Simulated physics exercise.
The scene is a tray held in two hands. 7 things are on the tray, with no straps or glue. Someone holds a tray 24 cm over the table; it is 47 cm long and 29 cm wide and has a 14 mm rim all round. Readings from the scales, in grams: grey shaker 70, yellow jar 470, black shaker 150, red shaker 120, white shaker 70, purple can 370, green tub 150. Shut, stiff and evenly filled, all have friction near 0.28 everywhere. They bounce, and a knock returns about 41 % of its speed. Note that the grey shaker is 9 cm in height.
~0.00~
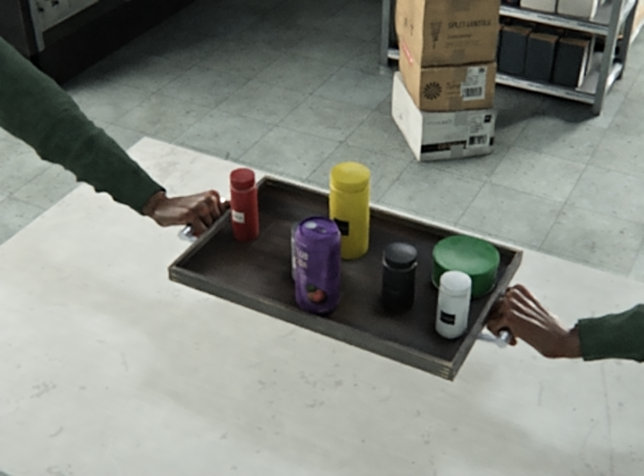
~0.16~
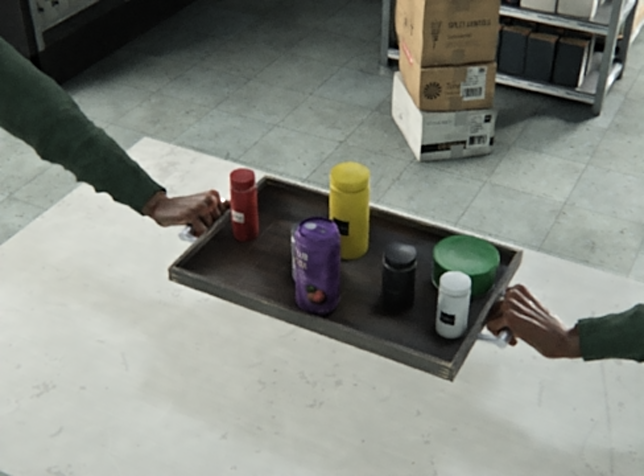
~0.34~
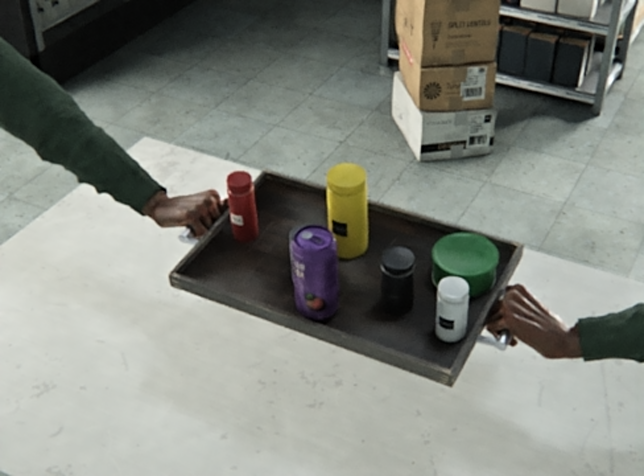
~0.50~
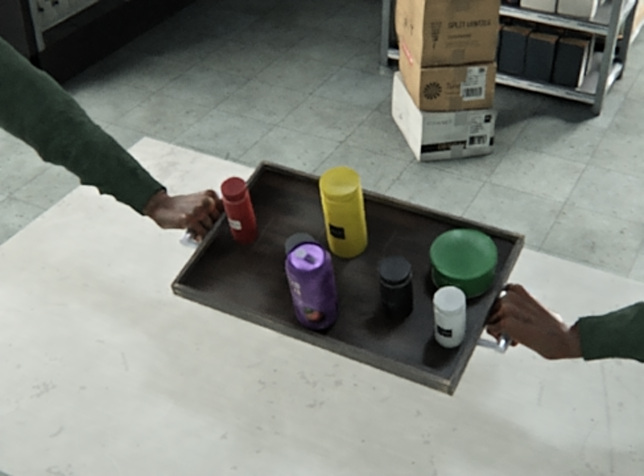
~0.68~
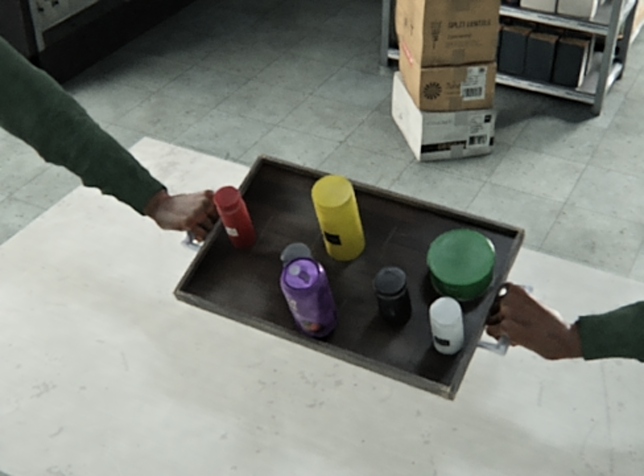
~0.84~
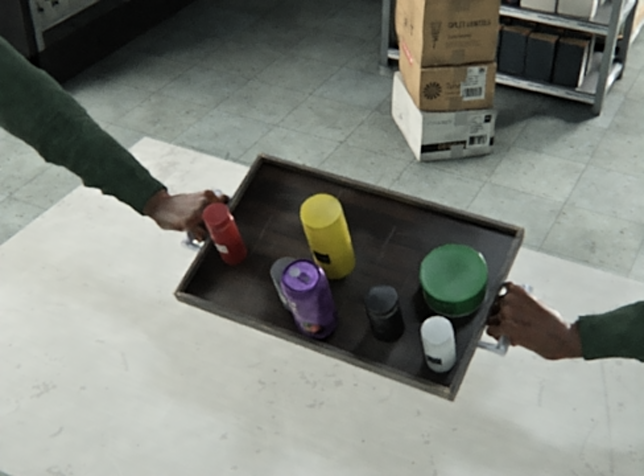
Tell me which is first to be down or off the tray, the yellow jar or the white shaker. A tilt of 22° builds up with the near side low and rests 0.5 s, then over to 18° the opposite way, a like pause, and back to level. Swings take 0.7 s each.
I would say the latter.
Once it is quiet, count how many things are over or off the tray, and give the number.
Total: 6.
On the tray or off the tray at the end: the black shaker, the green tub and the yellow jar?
Final state - the black shaker ends out of bounds; the green tub stays within bounds; the yellow jar ends out of bounds.
After 1.44 s, tray at 19°, near edge down; grey shaker, black shaker, red shaker, white shaker and purple can now off the tray; yellow jar tipped 45° from how it sat near (277, 309); green tub slid 15 cm.
After 1.84 s, tray at 14°, far edge down; yellow jar now off the tray; green tub slid 15 cm.
At rest (3.7 s), off the tray, grey shaker, yellow jar, black shaker, red shaker, white shaker and purple can; green tub in place, give or take 5 cm. Yellow jar went at 1.42 s; white shaker went at 1.06 s.
